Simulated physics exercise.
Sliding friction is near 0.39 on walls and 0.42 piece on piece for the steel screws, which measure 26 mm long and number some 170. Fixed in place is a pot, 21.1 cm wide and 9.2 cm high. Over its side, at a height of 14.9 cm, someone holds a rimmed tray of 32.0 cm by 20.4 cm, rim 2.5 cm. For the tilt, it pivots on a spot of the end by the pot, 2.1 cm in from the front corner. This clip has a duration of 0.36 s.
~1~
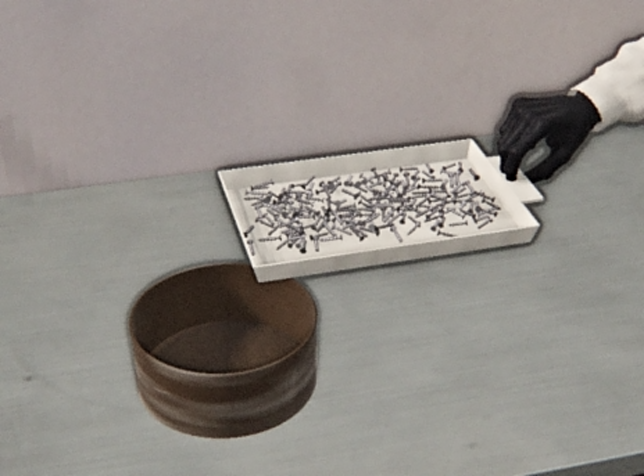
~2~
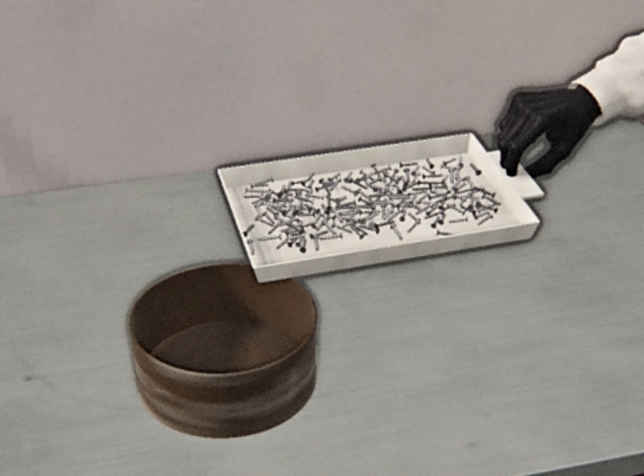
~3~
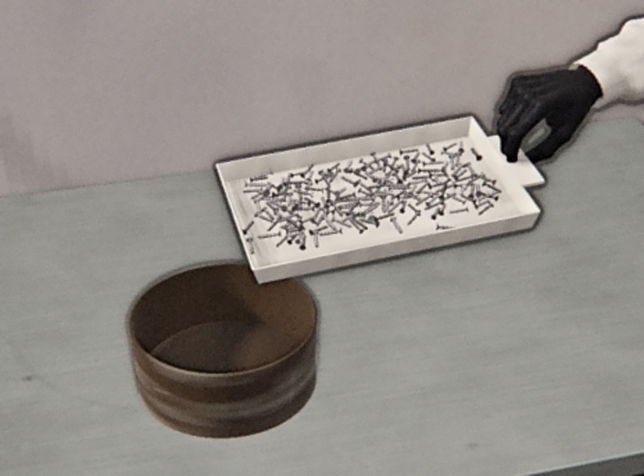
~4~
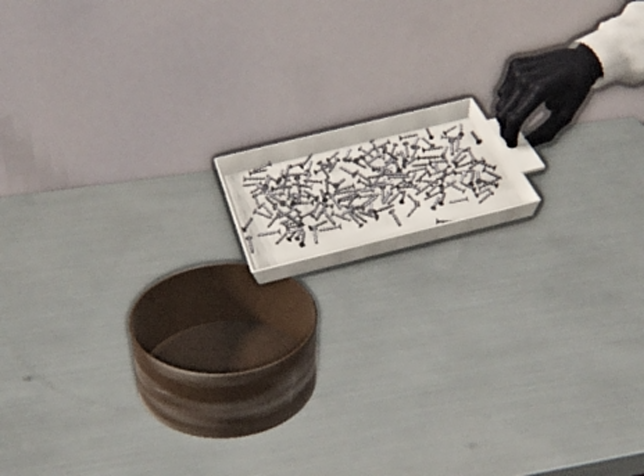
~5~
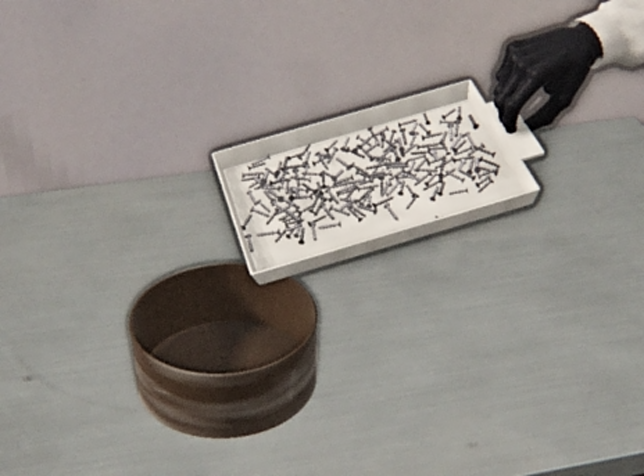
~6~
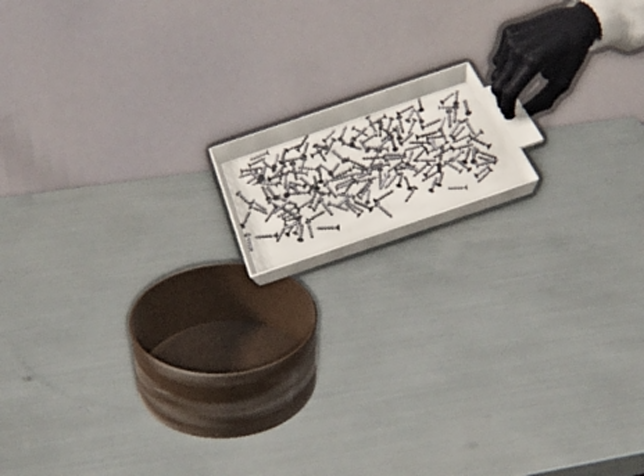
A black-gloved hand steadily tilts a white tray of small metal pieces beside a brown pot.
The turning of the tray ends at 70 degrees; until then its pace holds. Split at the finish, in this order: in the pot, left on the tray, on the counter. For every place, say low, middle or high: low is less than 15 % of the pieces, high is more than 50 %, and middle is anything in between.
Here is the split: Pot: High; left on the tray: Middle; counter: Low.
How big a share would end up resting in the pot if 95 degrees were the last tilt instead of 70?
Roughly 100 percent.
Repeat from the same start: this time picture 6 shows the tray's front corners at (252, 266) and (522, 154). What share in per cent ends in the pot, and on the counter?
That works out as pot 25 and counter 10.
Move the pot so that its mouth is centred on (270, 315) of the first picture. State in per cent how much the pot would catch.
Estimate: ~ 75 %.
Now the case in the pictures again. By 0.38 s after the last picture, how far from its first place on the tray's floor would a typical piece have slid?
Displacement on the tray: Roughly 8 cm.
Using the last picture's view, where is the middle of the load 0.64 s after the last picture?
At that moment the load's centre is around (268, 247).
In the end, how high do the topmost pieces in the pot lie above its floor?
Roughly 2.5 cm up.
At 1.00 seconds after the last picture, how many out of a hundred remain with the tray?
About 75% of the load.
Then, 0.38 s after the last picture, tilt 43 degrees; the tray holds 100 %, the pot 0 %.
Then, 0.64 s after the last picture, tilt 60 degrees; the tray holds 95 %, the pot 0 %.
Then, 1.00 s after the last picture, tilt 70 degrees; the tray holds 75 %, the pot 20 %.
In the end, pot 70 %, tray 25 %, counter 0 %.
